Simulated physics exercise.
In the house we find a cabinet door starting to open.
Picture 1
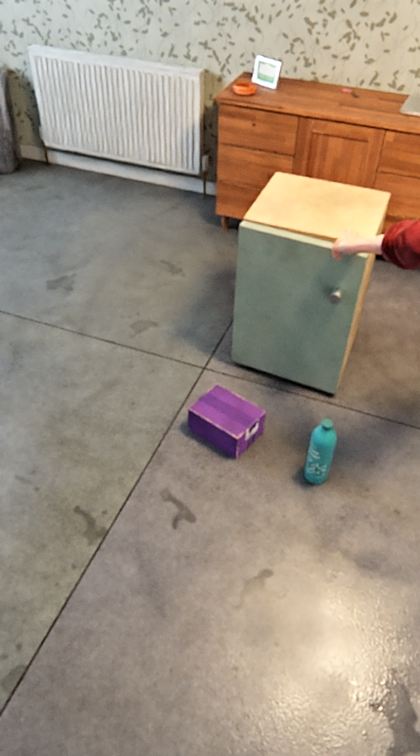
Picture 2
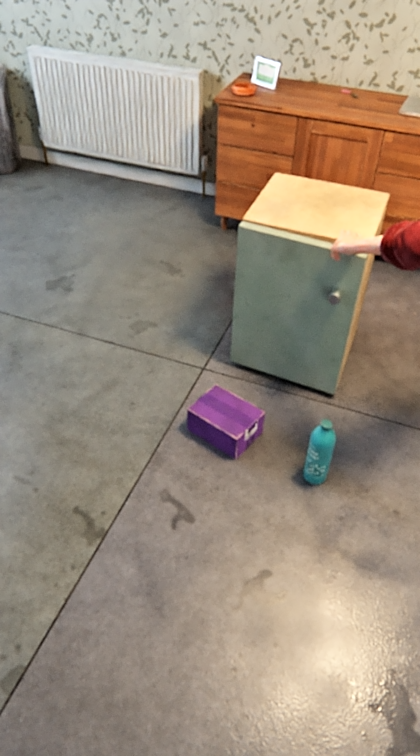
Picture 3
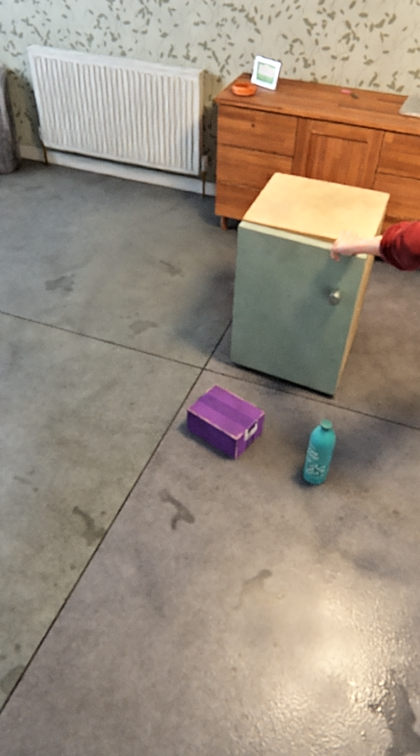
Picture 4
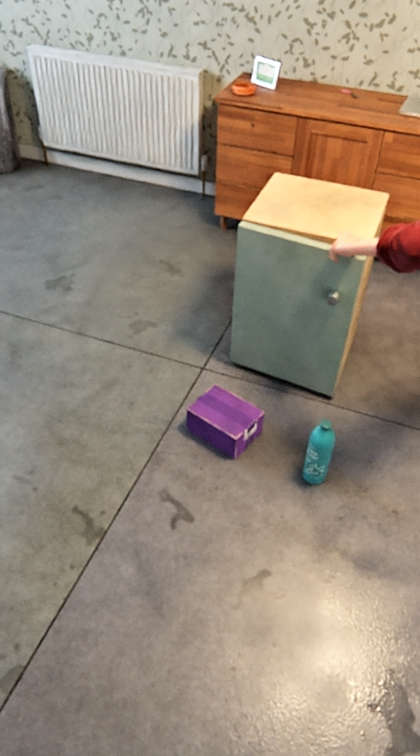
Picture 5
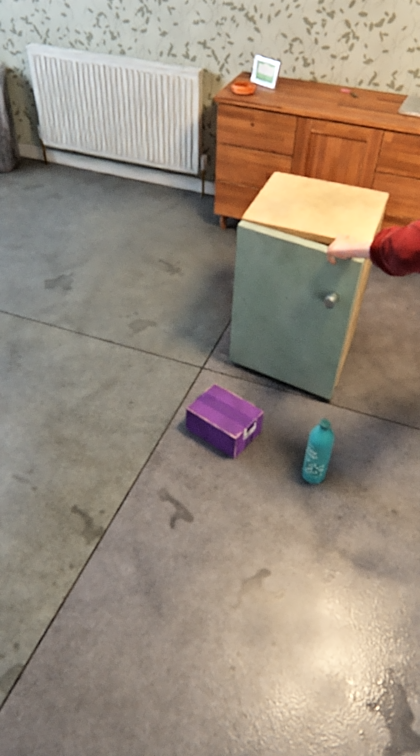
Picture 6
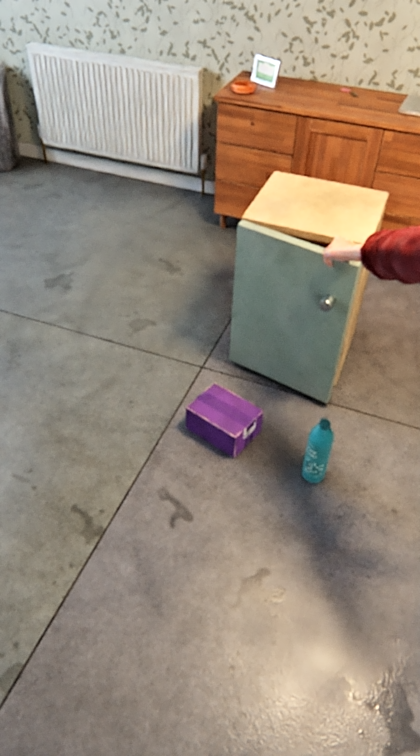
In the house, a hand held the top edge of a green cabinet door and slowly pulled it slightly open, while the purple box and turquoise bottle on the floor stayed still.
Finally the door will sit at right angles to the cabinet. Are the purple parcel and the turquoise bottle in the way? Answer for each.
In the end the purple parcel gets knocked, the turquoise bottle escapes contact.
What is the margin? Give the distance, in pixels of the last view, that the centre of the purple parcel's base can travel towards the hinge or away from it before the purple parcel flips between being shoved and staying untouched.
A downward shift of 44 pixels does it.
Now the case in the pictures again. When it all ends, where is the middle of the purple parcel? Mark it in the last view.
It comes to rest at about (154, 414) in the last picture.
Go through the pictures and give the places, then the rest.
Door 4° open; purple parcel (226, 420); turquoise bottle (321, 450); door (290, 317), in the first frame.
Door 4° open; turquoise bottle (320, 451); door (289, 317), in the second frame.
Door 4° open; purple parcel (225, 421); door (288, 318), in the third frame.
Door 6° open; turquoise bottle (320, 451); door (288, 318), in the fourth frame.
Door 9° open; purple parcel (224, 420); door (286, 319), in the fifth frame.
Door 12° open; purple parcel (224, 419); turquoise bottle (319, 449); door (284, 320), in the sixth frame.
Then, 1.02 s after the last picture, door 59° open; purple parcel moved a little near (211, 420); turquoise bottle at rest near (319, 449).
Then, 1.30 s after the last picture, door 72° open; purple parcel moved a little near (188, 419); turquoise bottle at rest near (319, 449).
Then, 1.54 s after the last picture, door 83° open; purple parcel moved about its own width near (167, 417); turquoise bottle at rest near (319, 449).
At rest, the purple parcel gets shoved, near (154, 414); the turquoise bottle stays untouched, near (319, 449).
